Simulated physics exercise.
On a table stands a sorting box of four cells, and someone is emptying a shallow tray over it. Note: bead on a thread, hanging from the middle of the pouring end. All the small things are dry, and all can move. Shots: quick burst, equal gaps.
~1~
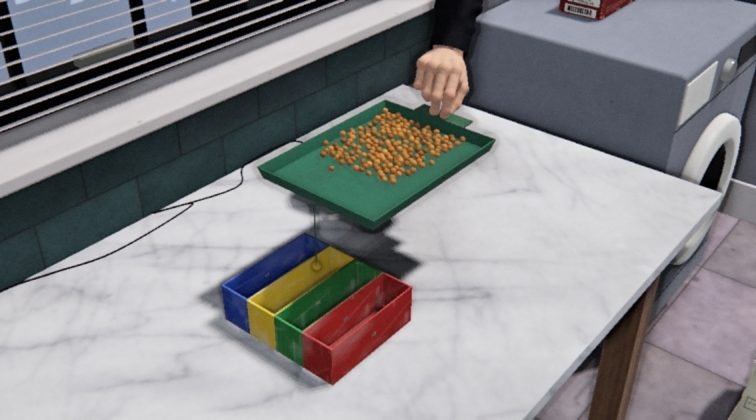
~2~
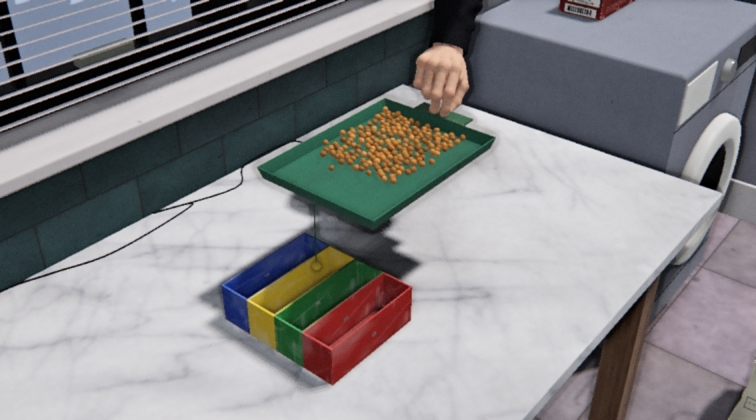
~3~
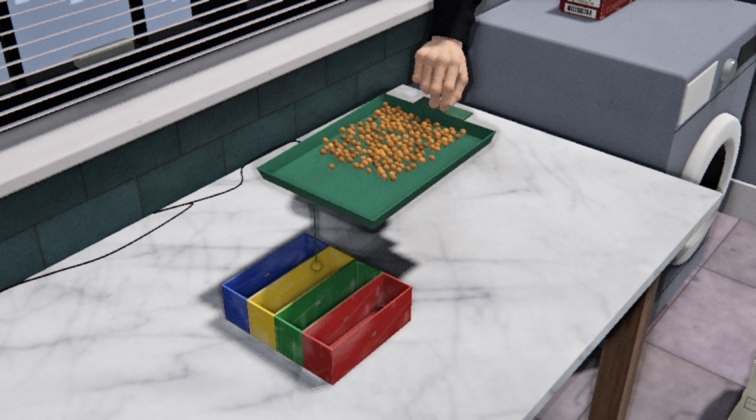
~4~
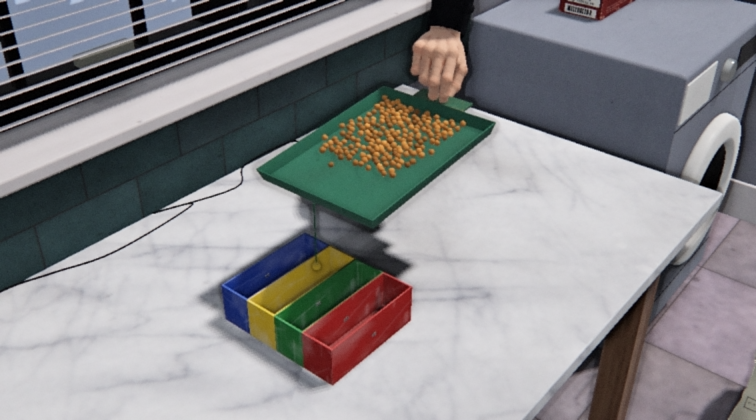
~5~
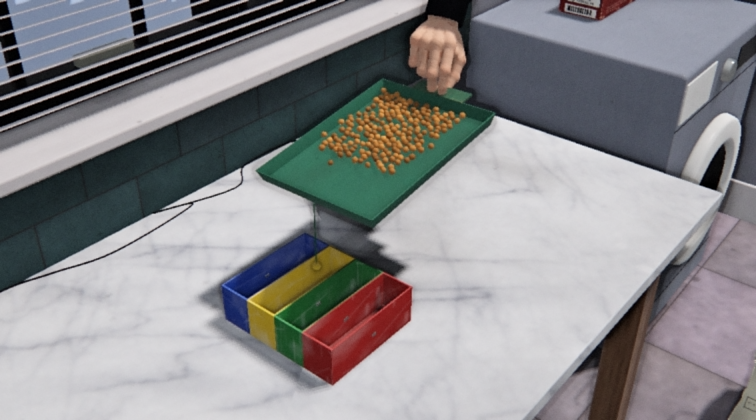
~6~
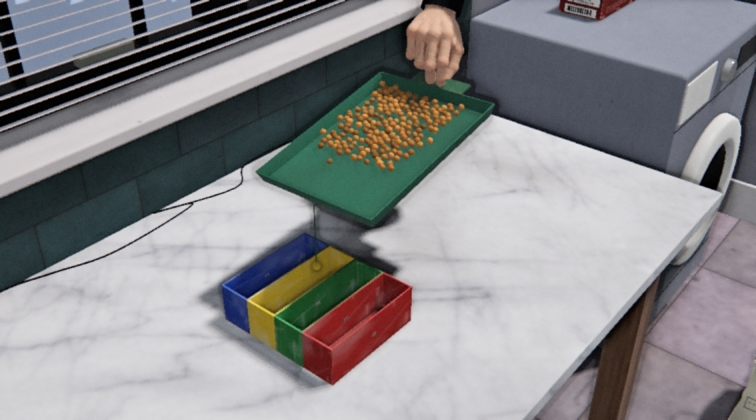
The clip shows a hand holding a green tray of roasted chickpeas above a box with blue, yellow, green and red cells; the hand slowly raises the far end, tilting the tray slightly while the chickpeas stay bunched together.
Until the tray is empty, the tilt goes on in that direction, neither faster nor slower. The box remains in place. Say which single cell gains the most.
The one that gains the most is the blue cell.
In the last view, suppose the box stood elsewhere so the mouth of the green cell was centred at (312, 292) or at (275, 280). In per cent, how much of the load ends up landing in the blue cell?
About 50 and 10 per cent.
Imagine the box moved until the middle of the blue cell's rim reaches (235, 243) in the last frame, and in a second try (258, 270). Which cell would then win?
Result 1: The cell in yellow; result 2: The cell in blue.
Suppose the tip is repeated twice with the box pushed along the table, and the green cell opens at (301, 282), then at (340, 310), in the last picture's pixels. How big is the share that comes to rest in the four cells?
Around 100 then around 40 per cent.
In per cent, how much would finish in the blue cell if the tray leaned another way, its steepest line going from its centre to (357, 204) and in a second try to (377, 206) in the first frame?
0 % and 0 %.
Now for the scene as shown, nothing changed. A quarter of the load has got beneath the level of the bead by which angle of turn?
It is at around 95 degrees by then.
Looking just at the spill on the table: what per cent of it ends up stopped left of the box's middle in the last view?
It comes out at roughly 100 percent.
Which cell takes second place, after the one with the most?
Runner-up: The yellow one.
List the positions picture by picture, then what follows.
The first frame shows corners of the pouring end at (263, 167) and (373, 217), level; middle of the load at (389, 147), roasted chickpeas; bead on its thread at (316, 266); blue cell at (236, 306); yellow cell at (262, 322); green cell at (289, 338); red cell at (318, 355).
The second frame shows corners of the pouring end at (263, 167) and (373, 217), level; middle of the load at (389, 145).
The third frame shows corners of the pouring end at (262, 167) and (373, 217), tipped barely, lowest at the left corner; middle of the load at (389, 142).
The fourth frame shows corners of the pouring end at (262, 168) and (372, 216), tipped a little, lowest at the left corner; middle of the load at (388, 137).
The fifth frame shows corners of the pouring end at (261, 169) and (371, 216), tipped a little, lowest at the left corner; middle of the load at (388, 132).
The sixth frame shows corners of the pouring end at (261, 170) and (370, 216), tipped a little, lowest at the left corner; middle of the load at (386, 127); blue cell at (236, 306); yellow cell at (262, 322); green cell at (289, 338); red cell at (318, 355).
Soon after the last picture, tray tipped steeply; nearly all on the tray; a stray few in the blue cell; a small part falling or outside the box.
A little later, tray tipped right over; about two thirds on the tray; a small part in the blue cell; a stray few in the green cell; a stray few in the red cell; a stray few in the yellow cell; about a quarter falling or outside the box.
Later still, tray tipped past a quarter turn; about a third in the blue cell; about a quarter in the yellow cell; a small part in the green cell; a stray few in the red cell; about a third falling or outside the box.
At rest, tray tipped past a quarter turn; about a third in the blue cell; about a quarter in the yellow cell; a small part in the green cell; a stray few in the red cell; about a third outside the box.
